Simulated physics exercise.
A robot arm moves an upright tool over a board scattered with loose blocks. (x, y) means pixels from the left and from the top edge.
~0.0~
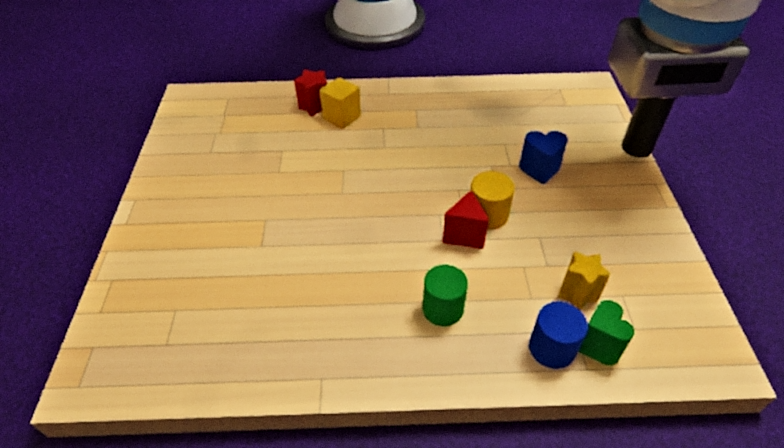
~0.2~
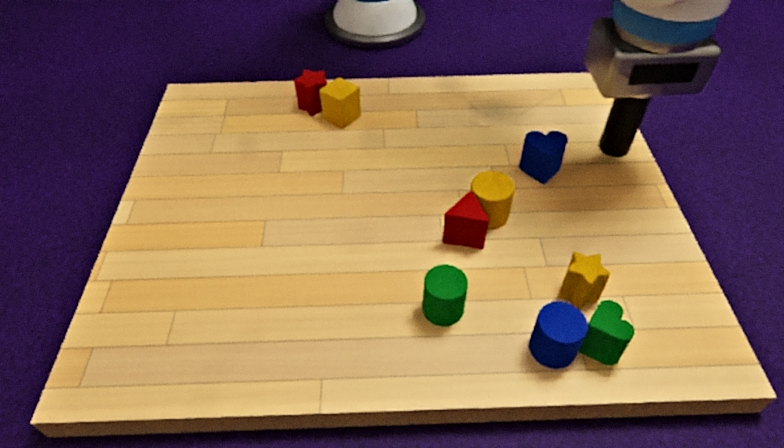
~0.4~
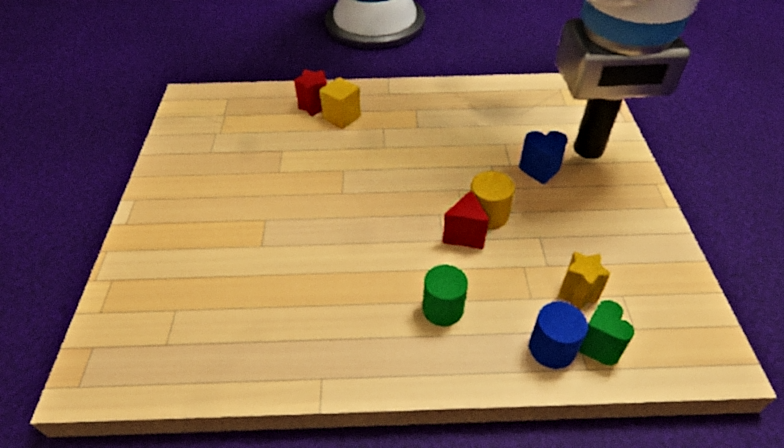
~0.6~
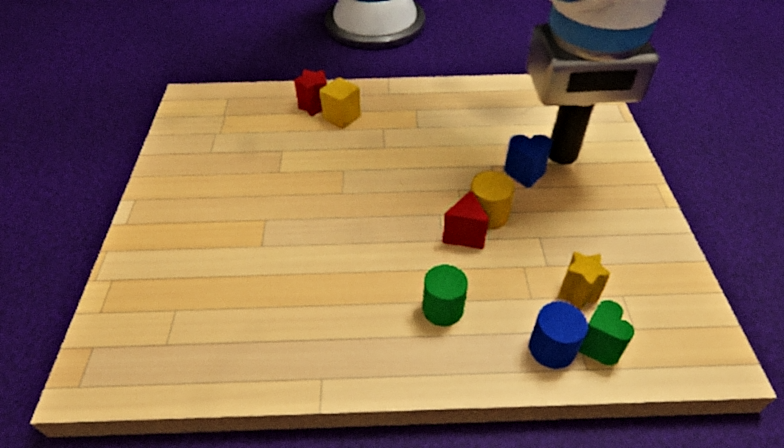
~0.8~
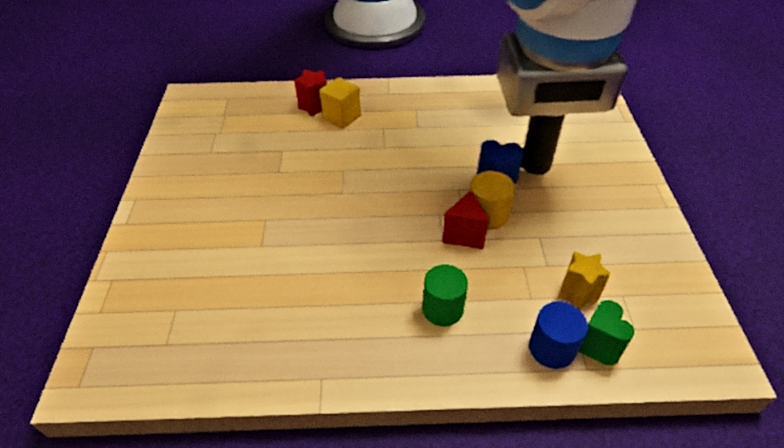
A robot arm holds a dark upright tool over the right side of a pale wooden board on a purple surface, seen from above at a steady angle. Red and yellow blocks sit at the back, a red triangle and yellow cylinder near the middle, and green, blue and yellow blocks toward the front right. The tool slides left and pushes the blue heart leftward, close behind the yellow cylinder, while the other blocks stay still.
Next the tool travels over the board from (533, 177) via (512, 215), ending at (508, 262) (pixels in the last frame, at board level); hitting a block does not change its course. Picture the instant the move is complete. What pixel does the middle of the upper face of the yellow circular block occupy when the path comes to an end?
It is at (474, 197).
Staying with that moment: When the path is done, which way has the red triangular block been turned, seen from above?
Looking down, it rotates anti-clockwise.
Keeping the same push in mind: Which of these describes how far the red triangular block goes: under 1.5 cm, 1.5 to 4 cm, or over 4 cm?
I'd go with 1.5 to 4 cm for this block.
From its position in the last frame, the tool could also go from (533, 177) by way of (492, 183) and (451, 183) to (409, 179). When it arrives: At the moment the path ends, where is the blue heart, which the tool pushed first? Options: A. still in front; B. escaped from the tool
Choice A: Still in front.
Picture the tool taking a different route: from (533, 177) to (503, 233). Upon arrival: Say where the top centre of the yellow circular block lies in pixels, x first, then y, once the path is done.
The middle of its upper face will lie at (469, 197).
What follows on the original path. One third of the way, tool at (520, 190); blue heart at (489, 155), turned 35° clockwise.
Two thirds of the way, tool at (511, 218); red triangular block at (448, 217), turned 45° anticlockwise; yellow circular block at (475, 197); blue heart at (489, 155), turned 35° clockwise.
At the end, tool at (510, 250); red triangular block at (449, 217), turned 45° anticlockwise; yellow circular block at (474, 197); blue heart at (489, 155), turned 35° clockwise; yellow star block still.
